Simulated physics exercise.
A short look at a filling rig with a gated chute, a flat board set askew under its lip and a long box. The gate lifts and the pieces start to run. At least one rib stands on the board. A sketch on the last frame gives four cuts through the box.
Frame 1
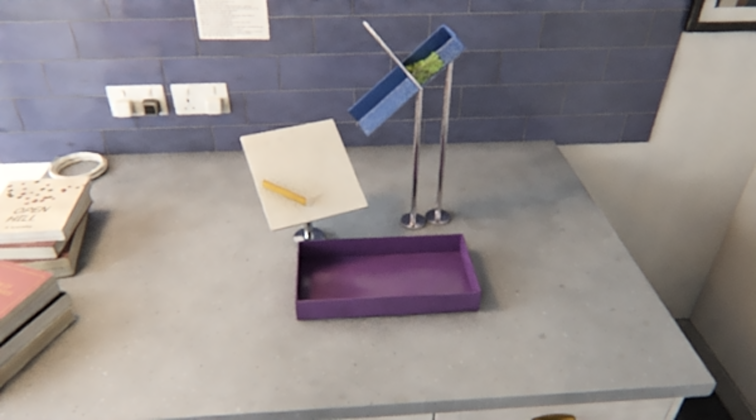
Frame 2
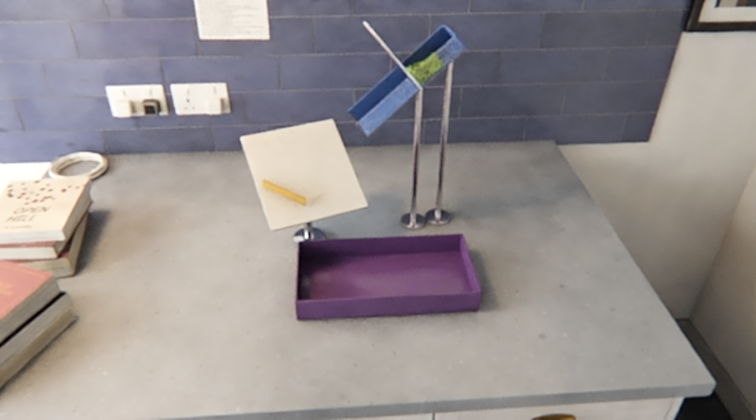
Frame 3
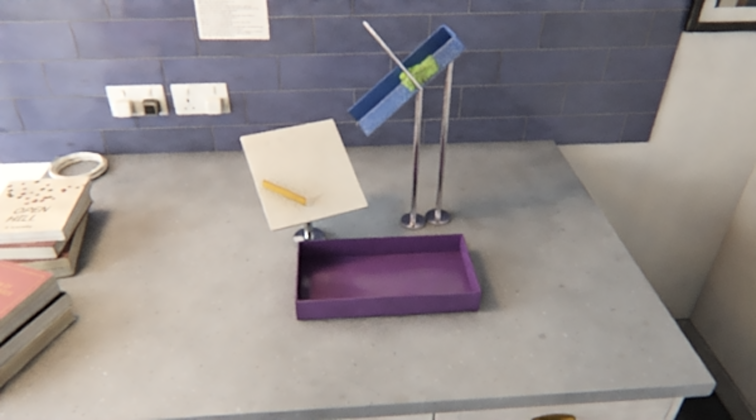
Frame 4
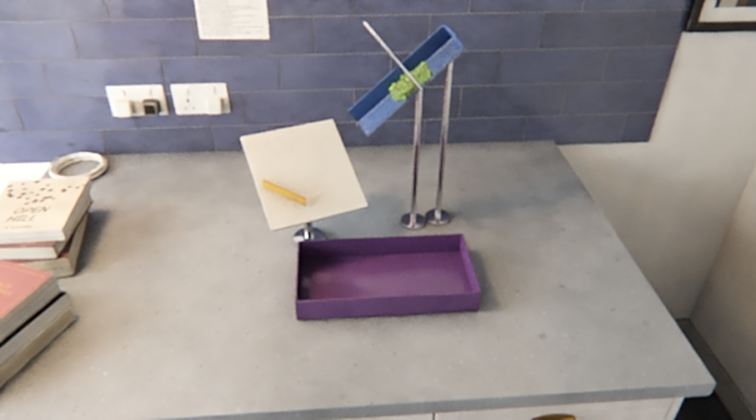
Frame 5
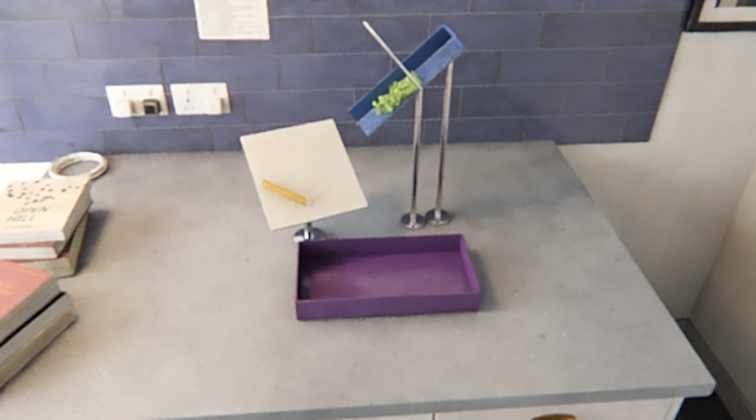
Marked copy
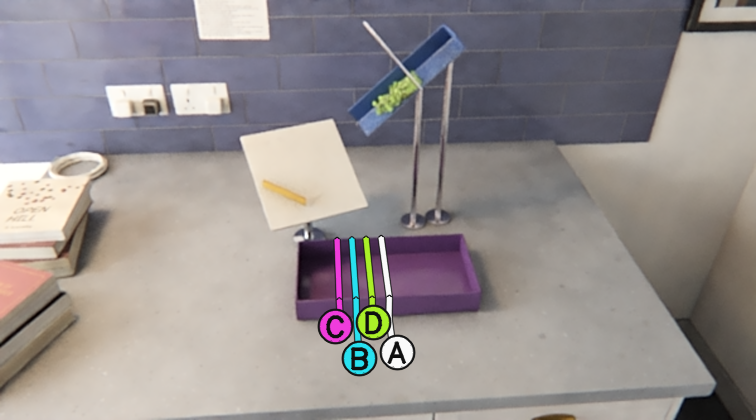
Green pieces slide down and leftward through a steeply sloping blue chute on two thin metal stands, on a grey worktop seen from slightly above against blue wall tiles. A tilted cream board with a yellow rib stands to the left, an empty purple box in front, and books at the far left. The pieces start near a raised pale gate, pass under it and spread toward the lower part of the chute, while the camera stays still.
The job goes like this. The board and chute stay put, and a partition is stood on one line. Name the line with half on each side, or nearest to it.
Best: C.
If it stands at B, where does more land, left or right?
Left.
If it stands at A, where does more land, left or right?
Left.
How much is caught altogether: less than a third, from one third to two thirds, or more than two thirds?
About that: More than two thirds.
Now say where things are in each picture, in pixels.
The first picture shows load behind the gate at (423, 69), dried peas; lip of the chute at (363, 129), sloping fairly steeply.
The second picture shows middle of the board at (304, 171), tilted fairly steeply; middle of its low edge at (321, 218); of its high edge at (288, 128).
The third picture shows front corners of the box at (296, 301) and (481, 292), empty; front of the load at (404, 83).
The fourth picture shows middle of the load at (411, 84); its front at (395, 97), about a third of the way to the lip; rib from (263, 180) to (306, 200).
The fifth picture shows middle of the load at (396, 94); its front at (380, 113), about two thirds of the way to the lip.
On the marked copy, line A crosses the front rim at (389, 297); line B crosses the front rim at (356, 298); line C crosses the front rim at (339, 299); line D crosses the front rim at (372, 298).
With A, of what is caught, all on the left of the divider, none on the right.
With B, of what is caught, nearly all on the left of the divider, a small part on the right.
With C, of what is caught, about half on the left of the divider, about half on the right.
With D, of what is caught, nearly all on the left of the divider, a stray few on the right.
